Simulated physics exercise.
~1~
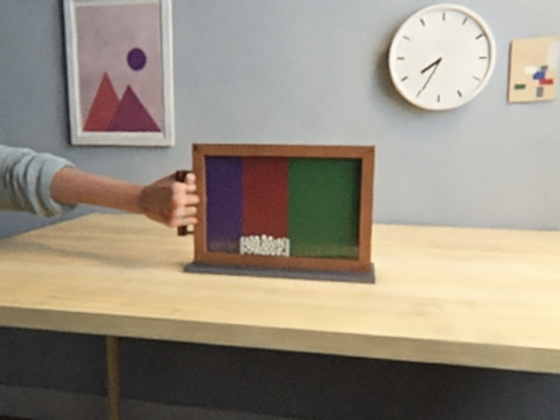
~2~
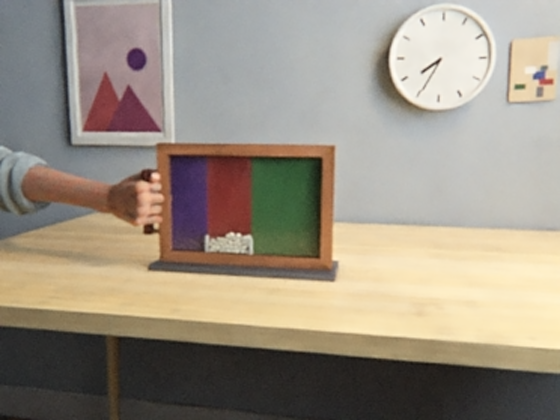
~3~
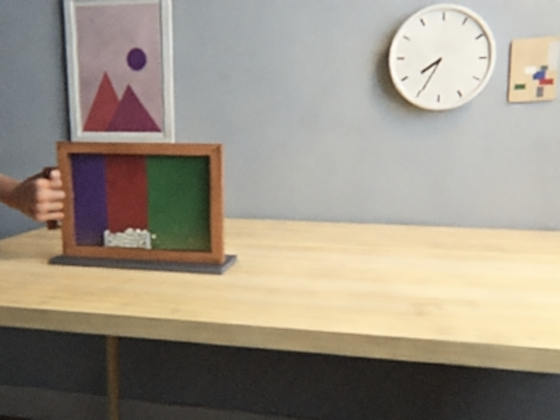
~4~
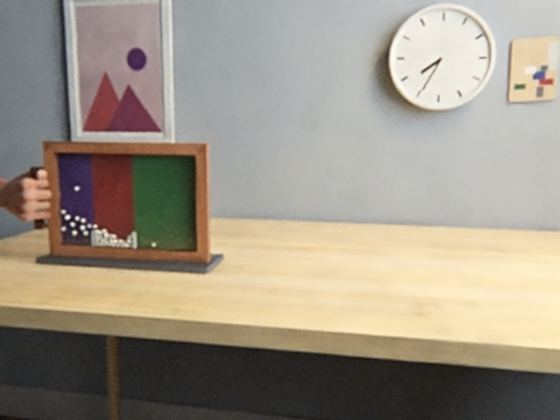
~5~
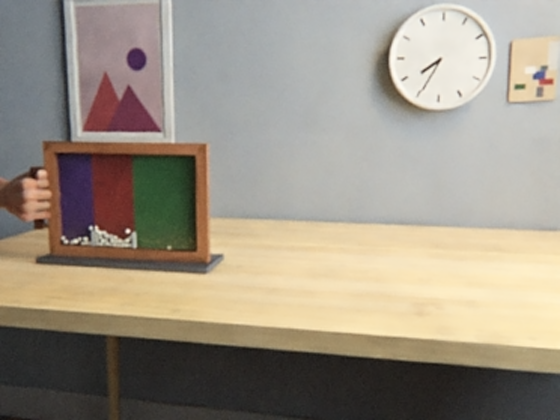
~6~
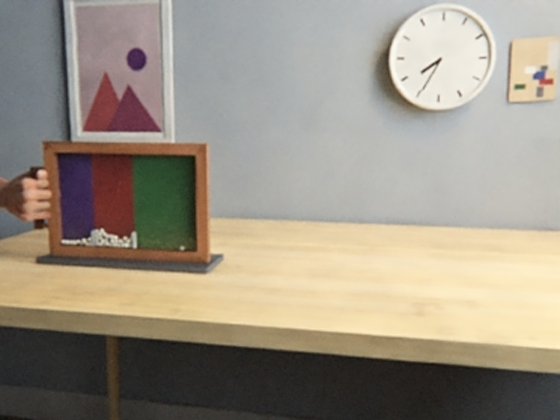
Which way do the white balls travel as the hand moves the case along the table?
They travel to the left, carried along inside the case.
Clear-fronted case of small white balls sliding left along a table, pushed by a hand, stopping as balls scatter leftward and settle.
